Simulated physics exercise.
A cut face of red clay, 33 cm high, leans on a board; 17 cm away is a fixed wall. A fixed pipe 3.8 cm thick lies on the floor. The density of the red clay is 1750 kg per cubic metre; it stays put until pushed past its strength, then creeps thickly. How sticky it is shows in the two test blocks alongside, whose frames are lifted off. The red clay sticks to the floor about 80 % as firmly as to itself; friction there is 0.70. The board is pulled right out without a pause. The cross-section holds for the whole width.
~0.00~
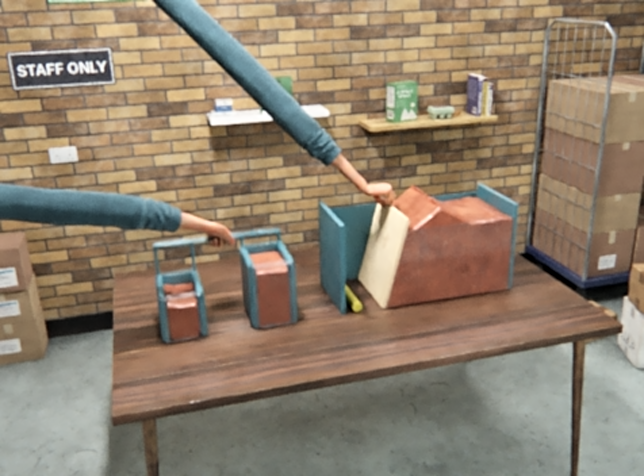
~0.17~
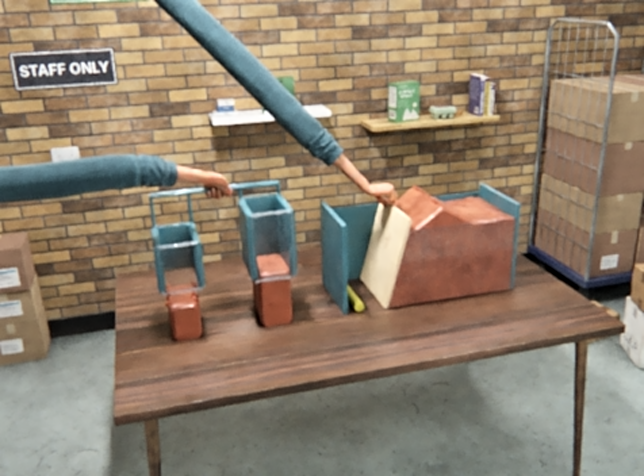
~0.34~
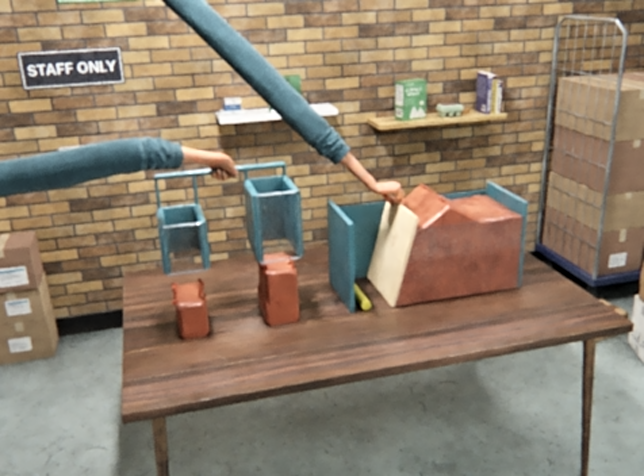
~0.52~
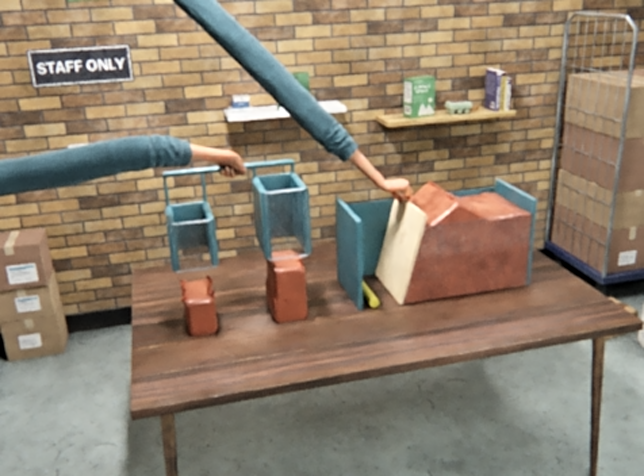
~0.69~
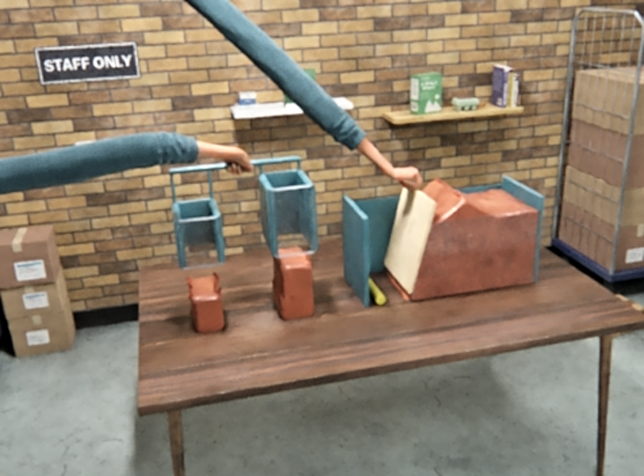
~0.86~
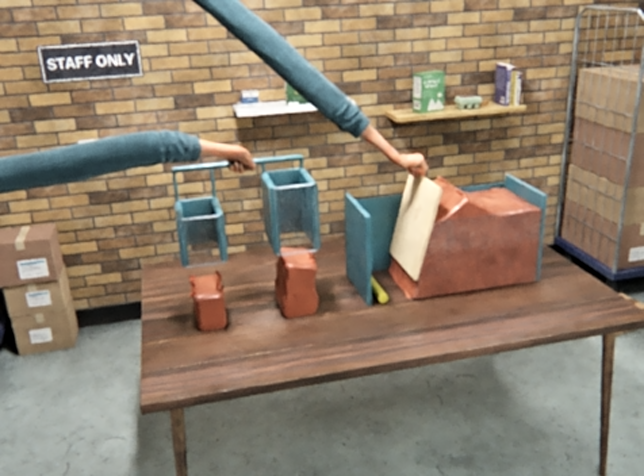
A hand lifts two teal boxes off small red clay blocks, then another raises a board.
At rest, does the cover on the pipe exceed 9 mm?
The pipe ends up visible.
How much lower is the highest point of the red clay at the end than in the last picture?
About 7.0 cm.
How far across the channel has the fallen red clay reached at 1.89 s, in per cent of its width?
Some 4 per cent.
By 1.17 s, the face still stands and nothing lies on the pipe.
By 1.53 s, the face still stands and nothing lies on the pipe.
By 1.89 s, the fallen stuff reaches 4 % of the way across and nothing lies on the pipe.
By 2.25 s, the fallen stuff reaches 40 % of the way across and nothing lies on the pipe.
By 2.69 s, at the end, the fallen stuff reaches 52 % of the way across and nothing lies on the pipe.
